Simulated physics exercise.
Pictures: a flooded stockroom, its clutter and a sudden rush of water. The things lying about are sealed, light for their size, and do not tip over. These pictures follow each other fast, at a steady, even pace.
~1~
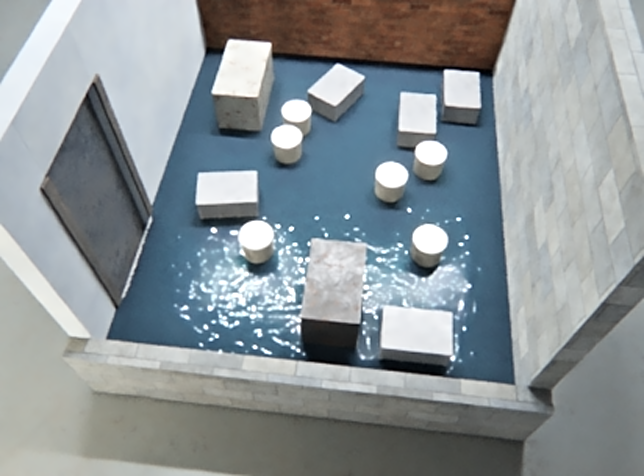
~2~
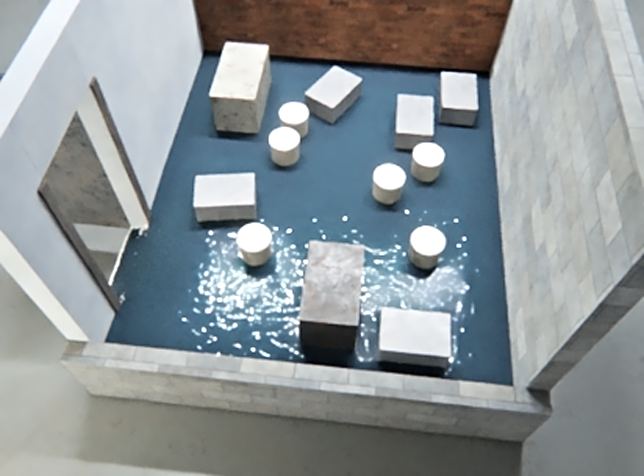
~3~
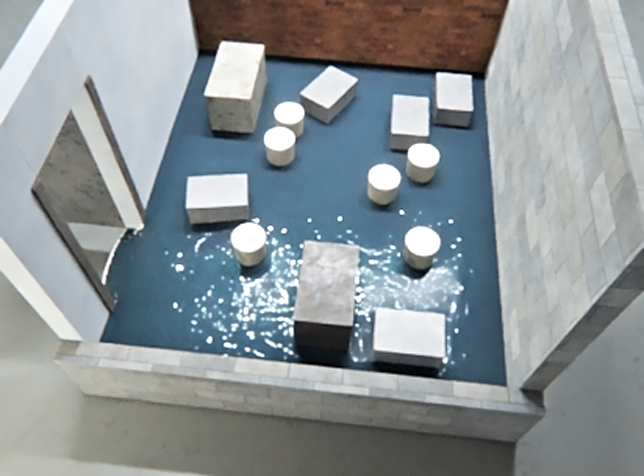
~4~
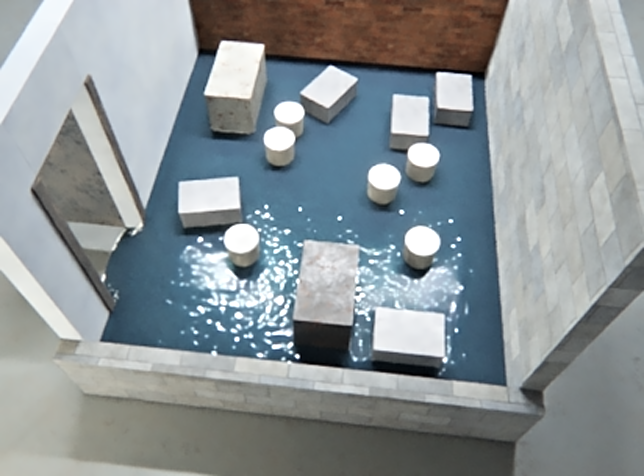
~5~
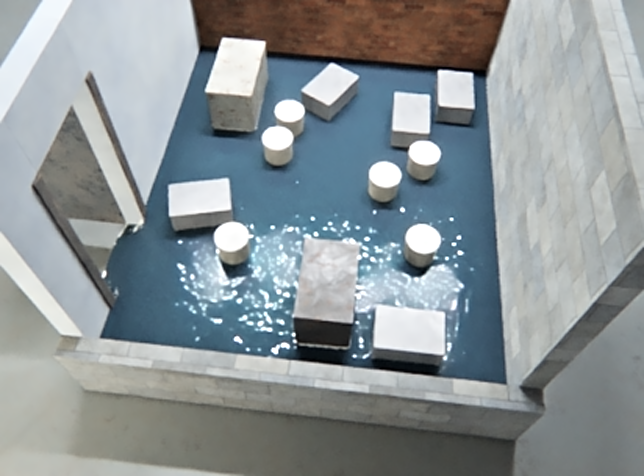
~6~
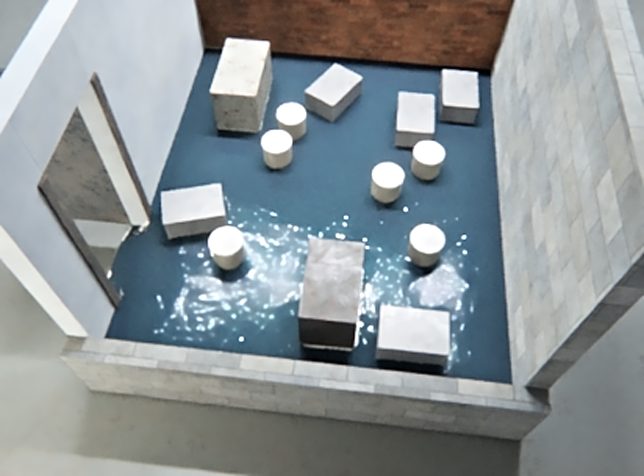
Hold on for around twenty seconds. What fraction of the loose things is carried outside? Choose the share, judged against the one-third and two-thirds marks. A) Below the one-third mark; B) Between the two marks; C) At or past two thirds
B.
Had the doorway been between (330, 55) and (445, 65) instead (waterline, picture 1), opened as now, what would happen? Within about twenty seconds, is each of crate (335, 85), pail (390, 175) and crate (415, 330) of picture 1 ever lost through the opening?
Per object, as asked: Flushed / flushed / not flushed.
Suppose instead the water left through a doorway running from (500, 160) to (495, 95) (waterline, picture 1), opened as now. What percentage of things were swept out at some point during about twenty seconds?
It comes to about 90 per cent of the things.
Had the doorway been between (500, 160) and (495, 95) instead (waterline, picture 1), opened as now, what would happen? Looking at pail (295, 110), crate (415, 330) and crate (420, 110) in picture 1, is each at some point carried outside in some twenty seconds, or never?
Same order as asked: Exits, never leaves, exits.
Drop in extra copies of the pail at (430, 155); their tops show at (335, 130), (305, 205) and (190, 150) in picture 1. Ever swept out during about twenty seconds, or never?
In sequence: Exits, exits, exits.
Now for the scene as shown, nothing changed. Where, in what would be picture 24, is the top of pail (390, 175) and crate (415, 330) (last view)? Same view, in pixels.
(292, 201) and (389, 348), give or take.
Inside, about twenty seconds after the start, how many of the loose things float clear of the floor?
5 in all.
A moment on, 1 of 11 are out; 10 afloat.
Next, 3 of 11 are out; 8 afloat.
Later, 5 of 11 are out; 6 afloat.
In the end, 6 of 11 are out; 5 afloat.
